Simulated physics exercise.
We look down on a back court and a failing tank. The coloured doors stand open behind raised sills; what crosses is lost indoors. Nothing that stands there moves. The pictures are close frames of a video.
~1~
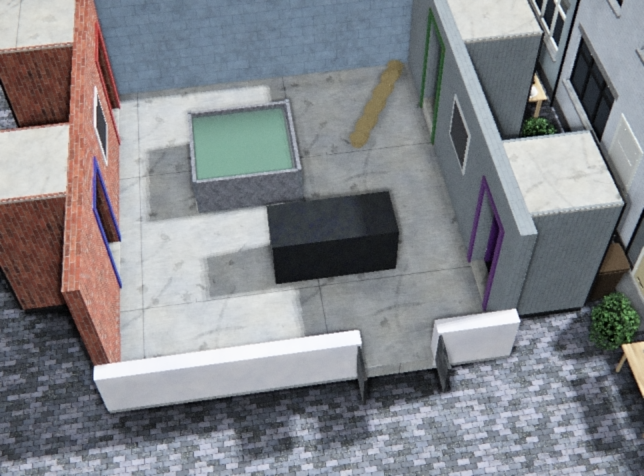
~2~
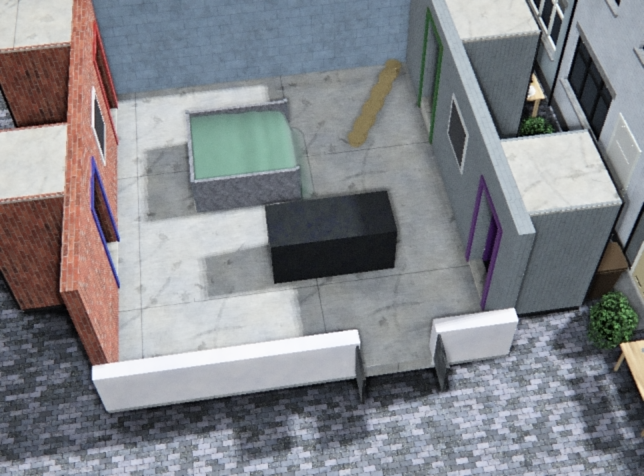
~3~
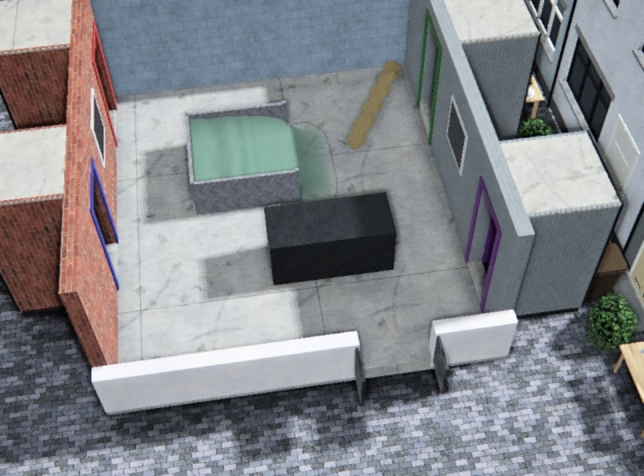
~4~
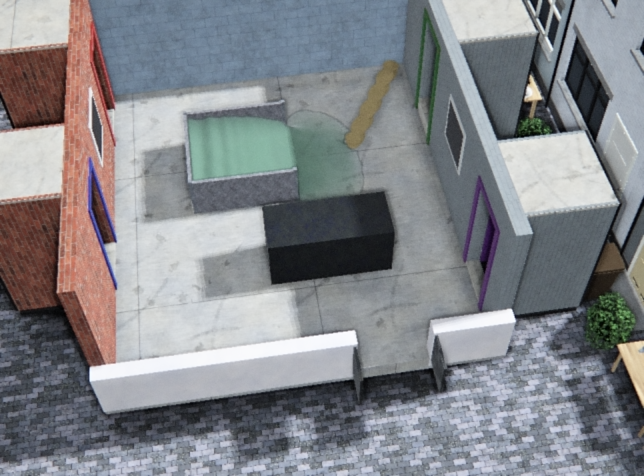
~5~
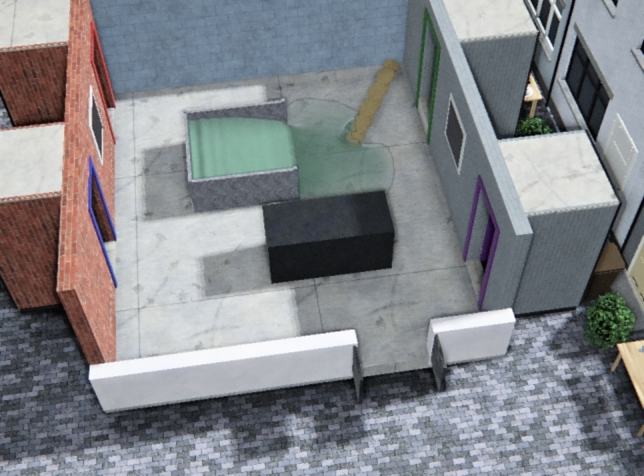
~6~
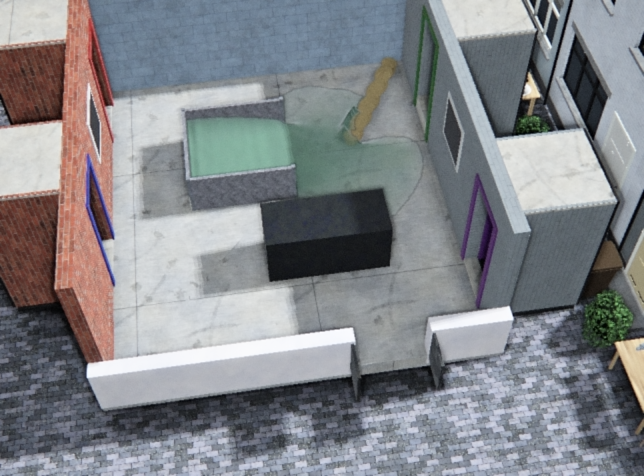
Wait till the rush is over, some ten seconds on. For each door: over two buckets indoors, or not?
The green door stays under that; the red door takes more than that; the blue door takes more than that; the purple door takes more than that.
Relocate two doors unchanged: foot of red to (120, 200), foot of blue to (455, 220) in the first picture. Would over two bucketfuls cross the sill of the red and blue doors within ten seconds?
In short: The red one is under; the blue one is over.
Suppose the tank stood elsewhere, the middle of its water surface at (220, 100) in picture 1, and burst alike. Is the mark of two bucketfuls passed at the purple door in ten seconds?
My reading: Purple door is over.
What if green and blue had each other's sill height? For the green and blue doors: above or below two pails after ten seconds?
In short: Green floods; blue stays under.
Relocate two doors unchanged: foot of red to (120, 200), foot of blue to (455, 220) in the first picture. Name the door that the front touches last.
The door marked red.
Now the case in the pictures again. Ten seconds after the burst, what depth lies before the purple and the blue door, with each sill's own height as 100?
Near 130 and 290 in a hundred.
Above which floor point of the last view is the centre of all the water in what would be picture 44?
I would point to (318, 192).
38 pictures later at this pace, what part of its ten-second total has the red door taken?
About 25 per cent.
A moment on, water covers 30 % of the floor; the green door wet at the sill, nothing in, the red door not reached, the blue door not reached, the purple door not reached.
Next, water covers 35 % of the floor; the green door wet at the sill, nothing in, the red door not reached, the blue door not reached, the purple door wet at the sill, nothing in.
Then, water covers 50 % of the floor; the green door wet at the sill, nothing in, the red door not reached, the blue door not reached, the purple door under two buckets in.
Later, water covers 80 % of the floor; the green door wet at the sill, nothing in, the red door under two buckets in, the blue door not reached, the purple door over two buckets in.
In the end, water covers 95 % of the floor; the green door wet at the sill, nothing in, the red door over two buckets in, the blue door over two buckets in, the purple door over two buckets in.
